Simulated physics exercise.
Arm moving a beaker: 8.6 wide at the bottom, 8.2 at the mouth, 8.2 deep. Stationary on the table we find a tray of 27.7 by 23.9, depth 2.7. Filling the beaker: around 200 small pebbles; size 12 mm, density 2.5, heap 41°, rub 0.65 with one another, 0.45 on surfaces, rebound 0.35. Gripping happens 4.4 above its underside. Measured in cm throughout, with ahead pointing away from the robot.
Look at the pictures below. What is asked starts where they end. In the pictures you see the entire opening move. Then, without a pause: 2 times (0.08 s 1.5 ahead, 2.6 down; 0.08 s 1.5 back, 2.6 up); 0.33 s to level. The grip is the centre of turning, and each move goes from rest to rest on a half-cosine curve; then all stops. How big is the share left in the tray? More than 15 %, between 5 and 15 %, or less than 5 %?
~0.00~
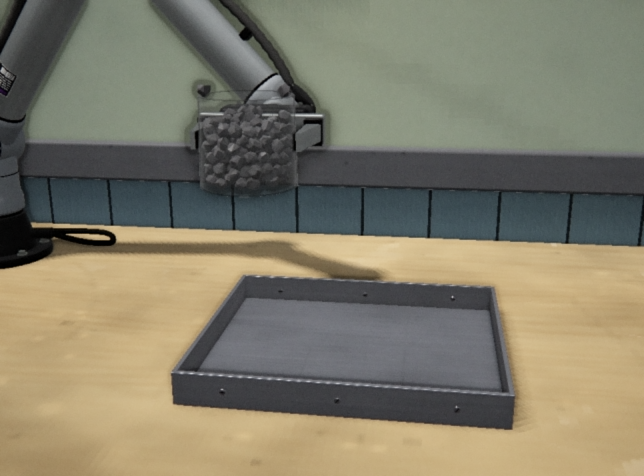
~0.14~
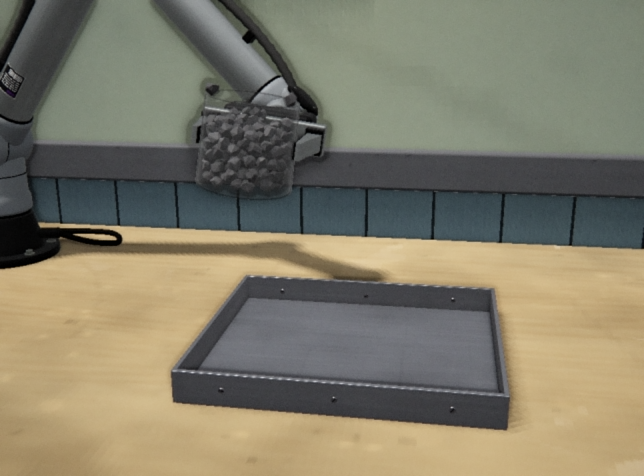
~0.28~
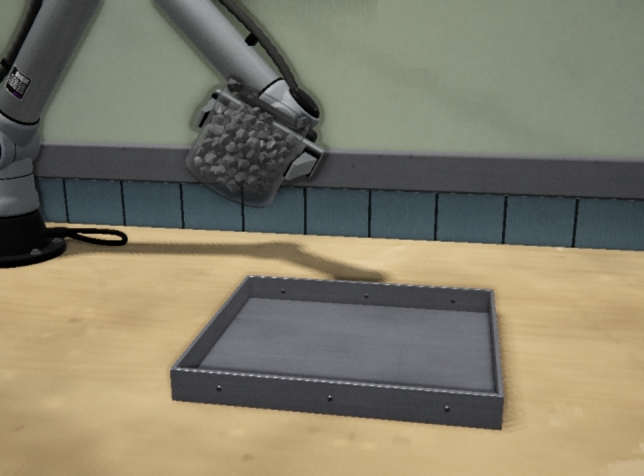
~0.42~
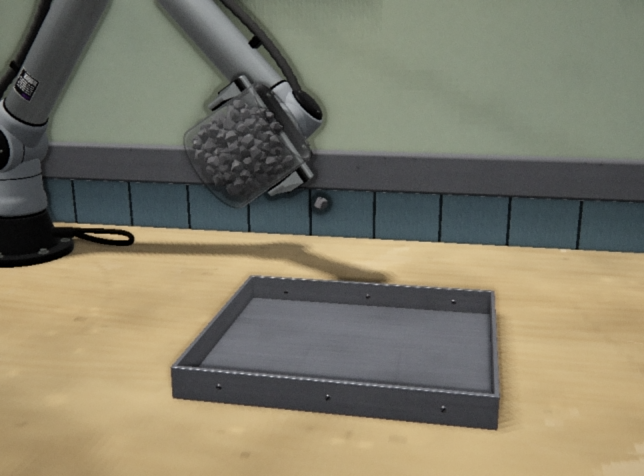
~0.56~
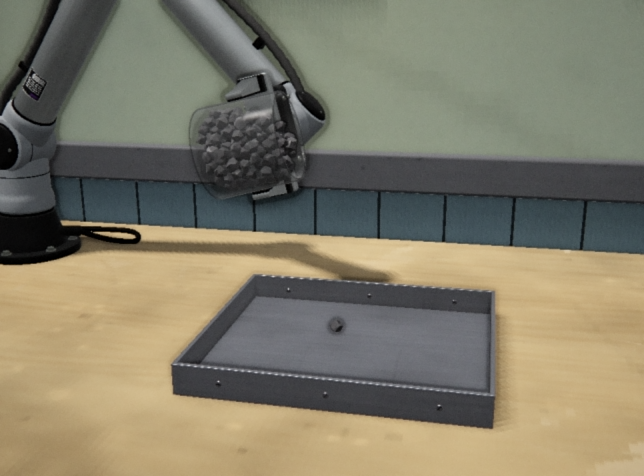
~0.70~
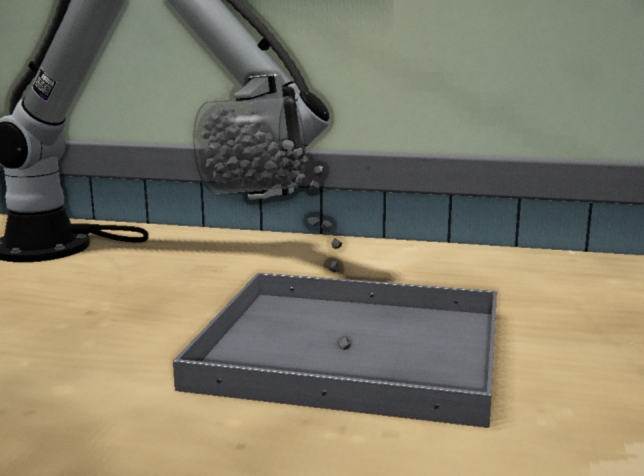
More than 15 %.
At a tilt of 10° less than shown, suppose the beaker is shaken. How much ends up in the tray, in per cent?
It would be near 10 per cent.
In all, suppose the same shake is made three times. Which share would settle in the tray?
I'd expect something close to 30 per cent.
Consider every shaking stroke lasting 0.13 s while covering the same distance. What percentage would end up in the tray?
I'd expect close to 10 per cent then.
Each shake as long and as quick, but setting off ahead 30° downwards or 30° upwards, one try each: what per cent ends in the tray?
35 and 80 %.
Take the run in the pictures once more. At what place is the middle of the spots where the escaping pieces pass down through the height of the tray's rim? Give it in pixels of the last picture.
They come through centred close to (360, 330).
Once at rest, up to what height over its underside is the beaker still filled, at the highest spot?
8.0 cm.
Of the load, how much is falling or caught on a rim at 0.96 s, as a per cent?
It amounts to roughly 3 in a hundred.
By 0.96 s, tilted 84° forward, highest piece 21 above the table; 176 in the beaker, 17 in the tray, 6 in flight or on a rim.
By 1.22 s, tilted 28° forward, highest piece 23 above the table; 155 in the beaker, 44 in the tray.
By 1.55 s, level, highest piece 24 above the table; 155 in the beaker, 44 in the tray.
By 2.60 s, level, highest piece 24 above the table; 155 in the beaker, 44 in the tray.
Final count, 155 in the beaker, 44 in the tray. That is 22 % in the tray.
